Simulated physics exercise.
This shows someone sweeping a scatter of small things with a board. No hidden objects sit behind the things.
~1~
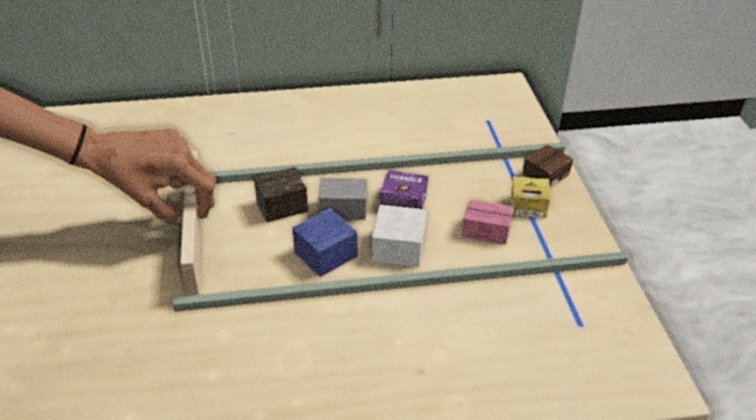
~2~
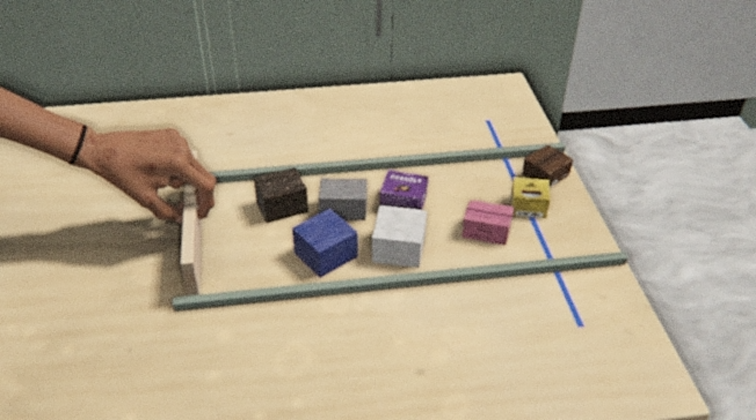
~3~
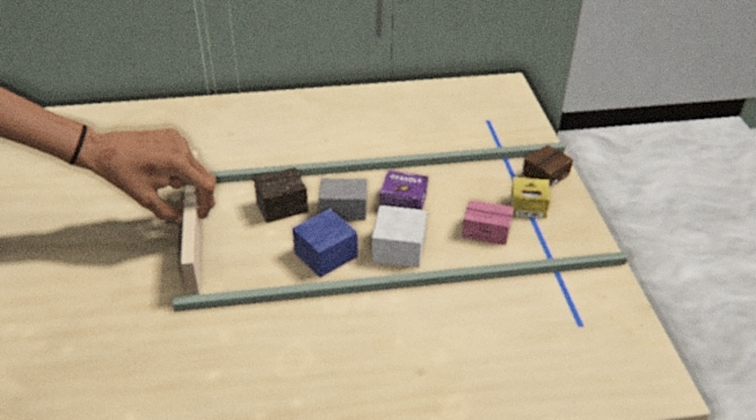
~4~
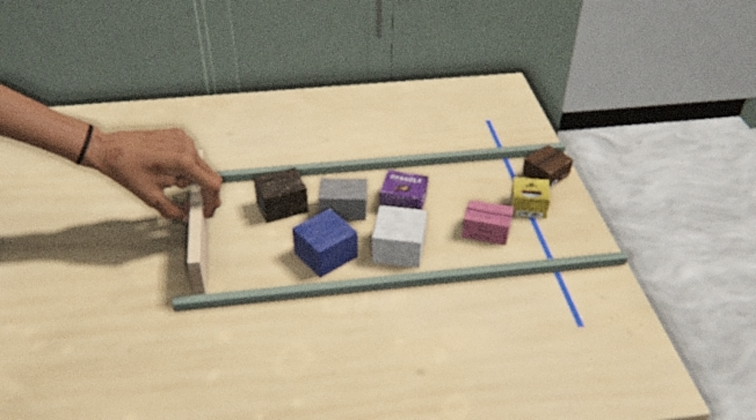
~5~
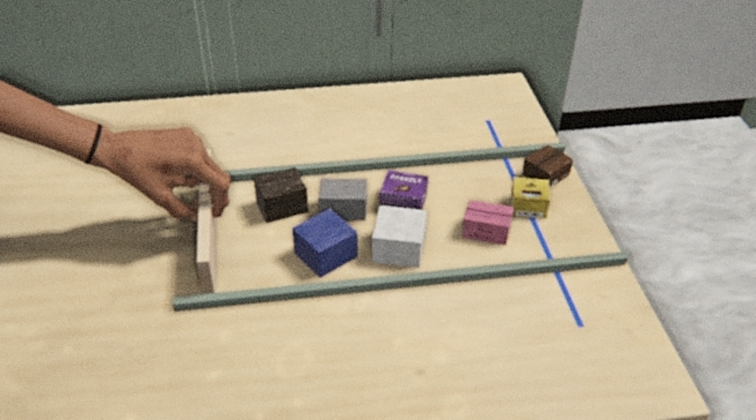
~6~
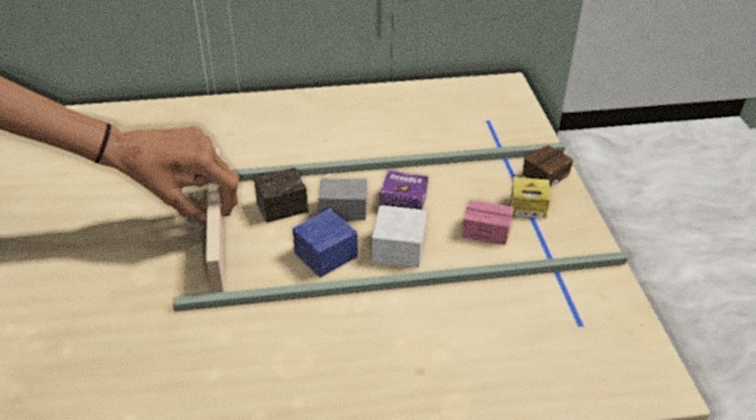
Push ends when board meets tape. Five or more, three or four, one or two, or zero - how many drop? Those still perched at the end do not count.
Three or four drop.
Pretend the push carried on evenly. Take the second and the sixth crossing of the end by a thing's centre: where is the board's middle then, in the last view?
Near (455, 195) and (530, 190).
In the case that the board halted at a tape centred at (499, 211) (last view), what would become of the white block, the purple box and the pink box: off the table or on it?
Taking them in turn, the white block does not drop, the purple box tips off, the pink box tips off.
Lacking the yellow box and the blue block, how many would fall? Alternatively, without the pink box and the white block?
Well, the first time you'd get 2, and the next time 2.
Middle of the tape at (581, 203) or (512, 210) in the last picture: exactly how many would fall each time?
8 and 4 down on the floor.
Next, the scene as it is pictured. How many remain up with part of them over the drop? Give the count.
Answer: 2.
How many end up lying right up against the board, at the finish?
2 are in contact with it.
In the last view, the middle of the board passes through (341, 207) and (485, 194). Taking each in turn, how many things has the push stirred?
At the first point the count is 5, at the second it's 8.
A little later, none off yet; brown box at rest near (547, 167); yellow box at rest near (530, 198); pink box at rest near (488, 222).
When it is over, the number that fall off is three or four; down, purple box, pink box, yellow box and brown box.
